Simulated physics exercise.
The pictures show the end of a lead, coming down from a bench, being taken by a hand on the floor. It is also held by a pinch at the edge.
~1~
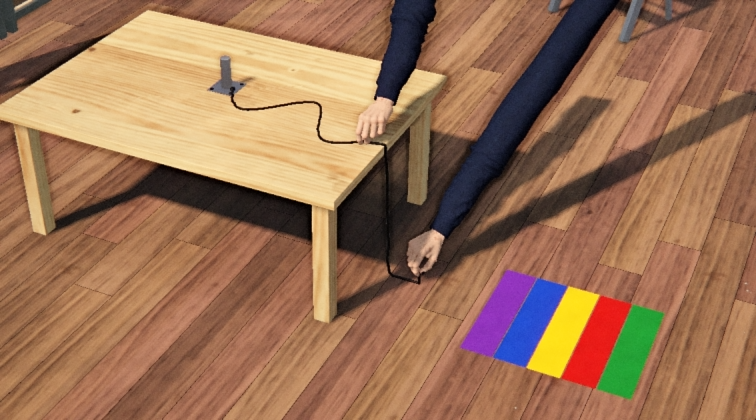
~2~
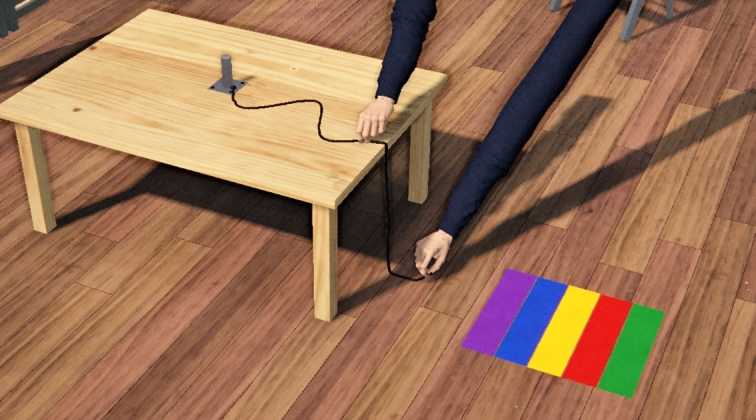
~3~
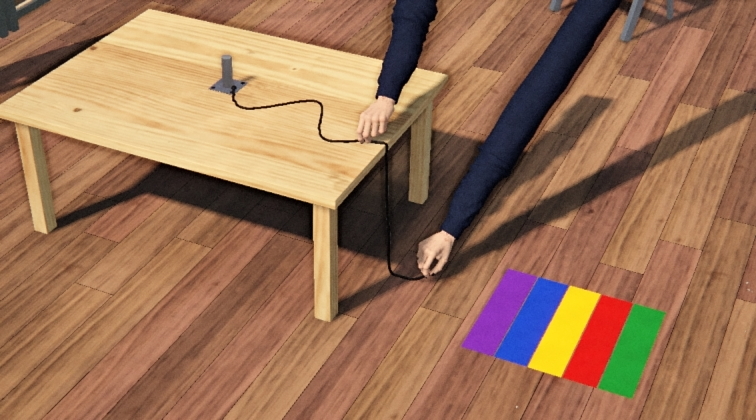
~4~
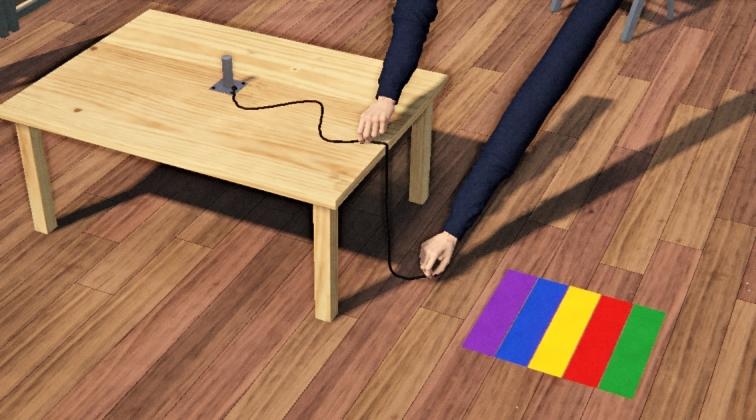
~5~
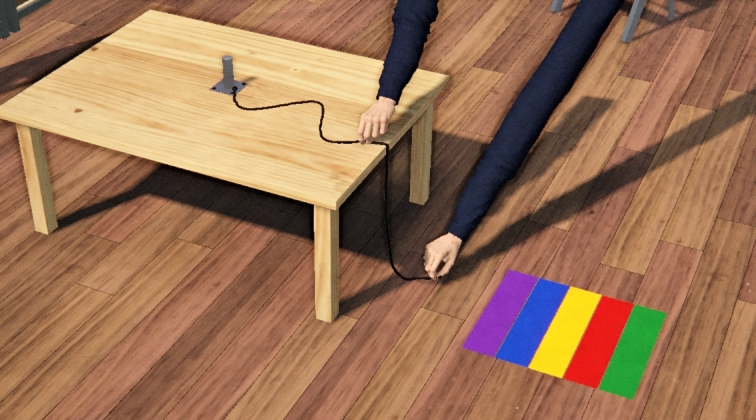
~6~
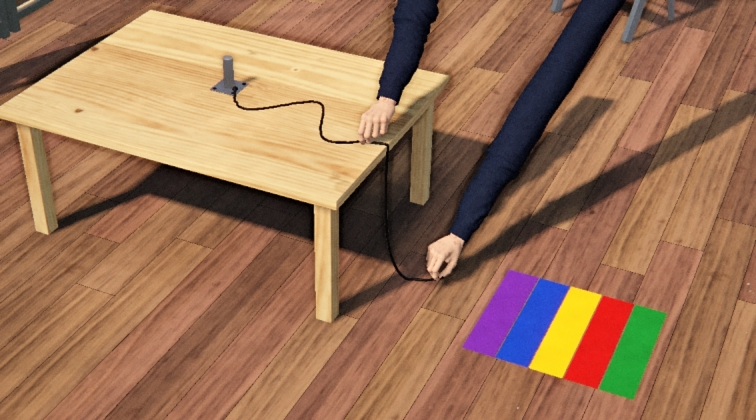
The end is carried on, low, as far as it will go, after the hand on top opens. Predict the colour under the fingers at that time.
The red one.
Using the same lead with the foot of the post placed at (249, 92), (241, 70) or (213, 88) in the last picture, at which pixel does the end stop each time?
Results per try: (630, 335); (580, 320); (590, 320).
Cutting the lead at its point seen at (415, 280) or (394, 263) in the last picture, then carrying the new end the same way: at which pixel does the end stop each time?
Try one: (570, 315); try two: (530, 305).
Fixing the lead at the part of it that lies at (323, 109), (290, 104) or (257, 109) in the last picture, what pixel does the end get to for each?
Result per try (px, approx.): (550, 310); (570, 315); (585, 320).
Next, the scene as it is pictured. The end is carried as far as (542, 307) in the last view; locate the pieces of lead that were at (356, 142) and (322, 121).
Positions: (399, 179) for the first, (364, 134) for the second.
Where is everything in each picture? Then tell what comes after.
In the first frame, end (419, 273); purple (484, 337); blue (517, 347); yellow (551, 357); red (585, 367); green (621, 378).
In the second frame, end (427, 274); lead through (235, 102) (297, 102) (319, 126) (371, 142) (387, 194) (388, 255).
In the third frame, end (430, 275).
In the fourth frame, end (432, 275); lead through (236, 102) (298, 102) (319, 127) (372, 142) (386, 194) (389, 255).
In the fifth frame, end (436, 277).
In the sixth frame, end (439, 278); lead through (237, 103) (299, 103) (320, 127) (373, 143) (386, 195) (391, 256).
A little later, end near (542, 307); over blue.
Next, end near (581, 319); over yellow.
When it is tight, end near (604, 325); over red. It halts on the red strip.
